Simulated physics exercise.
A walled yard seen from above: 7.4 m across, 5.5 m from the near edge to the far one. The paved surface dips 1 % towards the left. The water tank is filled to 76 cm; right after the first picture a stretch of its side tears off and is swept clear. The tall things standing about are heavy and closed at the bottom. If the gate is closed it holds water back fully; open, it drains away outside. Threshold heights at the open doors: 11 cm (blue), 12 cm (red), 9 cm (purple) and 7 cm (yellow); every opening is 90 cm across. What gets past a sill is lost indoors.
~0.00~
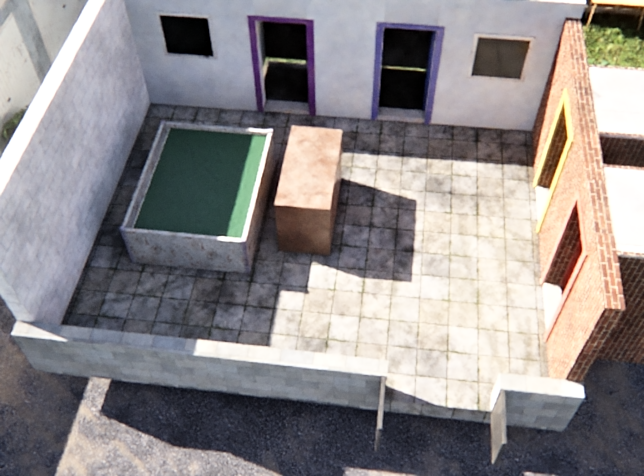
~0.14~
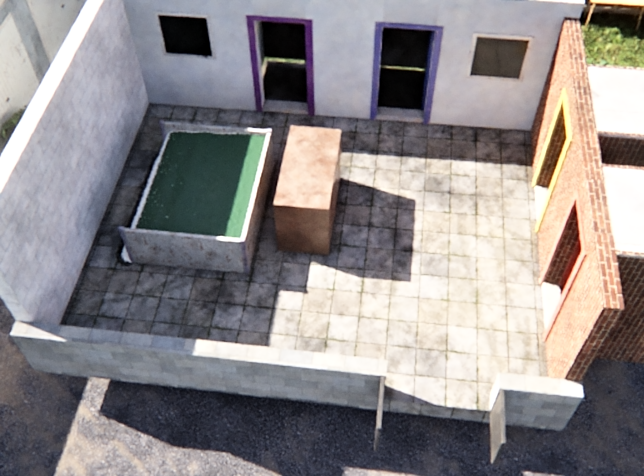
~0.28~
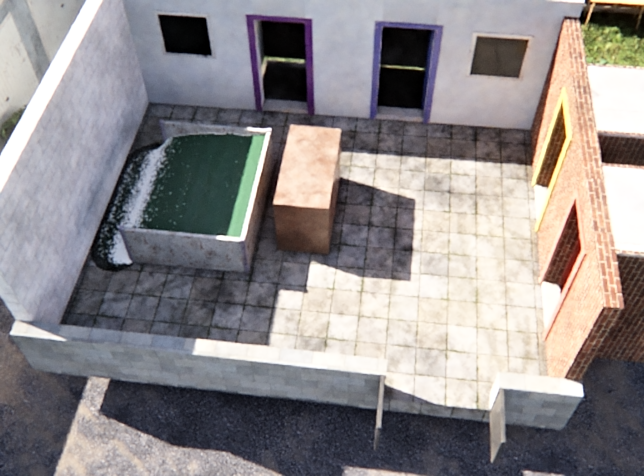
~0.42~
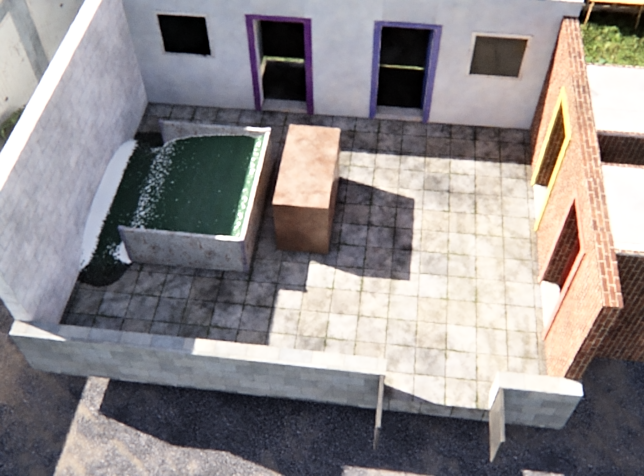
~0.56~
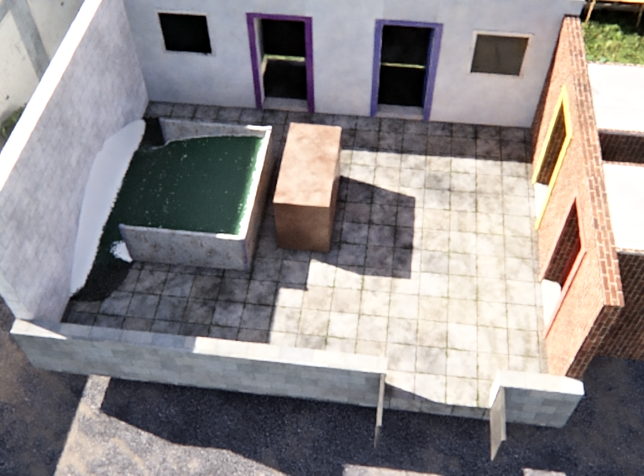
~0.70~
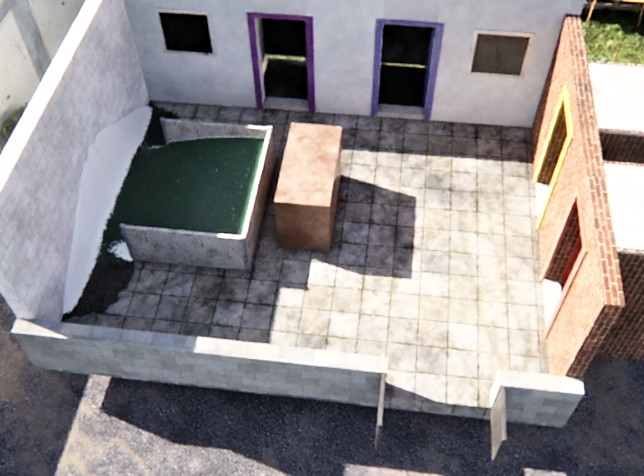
A walled tank of green water loses its left side and water pours out leftward.
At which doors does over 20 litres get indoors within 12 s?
Within that time: At the blue door it stays under the limit; at the red door it keeps below the limit; at the purple door it does not reach the limit; at the yellow door it exceeds the limit.
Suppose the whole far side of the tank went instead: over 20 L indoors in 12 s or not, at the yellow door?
Then: Yellow above.
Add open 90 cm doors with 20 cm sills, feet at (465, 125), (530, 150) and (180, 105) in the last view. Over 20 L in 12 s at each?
In turn: Under, under, over.
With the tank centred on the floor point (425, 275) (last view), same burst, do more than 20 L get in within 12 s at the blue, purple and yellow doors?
Against that limit: Blue past it, purple past it, yellow over.
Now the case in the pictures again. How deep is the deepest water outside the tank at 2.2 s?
Roughly 48 cm.
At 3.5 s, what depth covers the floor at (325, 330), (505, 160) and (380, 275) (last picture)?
About 4, 2 and 3 cm.
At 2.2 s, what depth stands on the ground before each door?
In cm: Blue 0, red 0, purple 8, yellow 0.
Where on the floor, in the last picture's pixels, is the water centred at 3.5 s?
Around (214, 216).
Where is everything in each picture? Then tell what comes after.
The water tank at (201, 181) is whole and still, 76 cm deep, in the first frame.
Water pours out at (152, 197) and has run 1.2 m, to a hidden place; typically 6 cm deep outside, 76 cm at the water tank's back, in the second frame.
Water pours out at (152, 197) and has run 1.4 m, to a hidden place; typically 14 cm deep outside, 76 cm at the water tank's back, in the third frame.
Water pours out at (151, 198) and has run 1.8 m, to (141, 137); typically 21 cm deep outside, 69 cm at the water tank's back, in the fourth frame.
Water pours out at (153, 196) and has run 2.2 m, to (142, 120); typically 25 cm deep outside, 64 cm at the water tank's back, in the fifth frame.
Water pours out at (153, 196) and has run 2.5 m, to (148, 107); typically 29 cm deep outside, 63 cm at the water tank's back, in the sixth frame.
After 1.4 s water covers 15 % of the floor and is deepest (59 cm) near (149, 105); blue door not reached, red door not reached, purple door not reached, yellow door not reached.
After 2.2 s water covers 30 % of the floor and is deepest (48 cm) near (149, 105); blue door not reached, red door not reached, purple door 8 cm at the sill, 0 L in, yellow door not reached.
After 3.5 s water covers 75 % of the floor and is deepest (24 cm) near (52, 346); blue door 4 cm at the sill, 0 L in, red door not reached, purple door 8 cm at the sill, 0 L in, yellow door not reached.
After 7.0 s water covers 95 % of the floor and is deepest (16 cm) near (52, 346); blue door 6 cm at the sill, 0 L in, red door 10 cm at the sill, 1 L in, purple door 5 cm at the sill, 0 L in, yellow door 11 cm at the sill, 54 L in.
After 12.0 s water covers 95 % of the floor and is deepest (12 cm) near (334, 221); blue door 9 cm at the sill, 1 L in, red door 7 cm at the sill, 1 L in, purple door 8 cm at the sill, 0 L in, yellow door 7 cm at the sill, 66 L in.
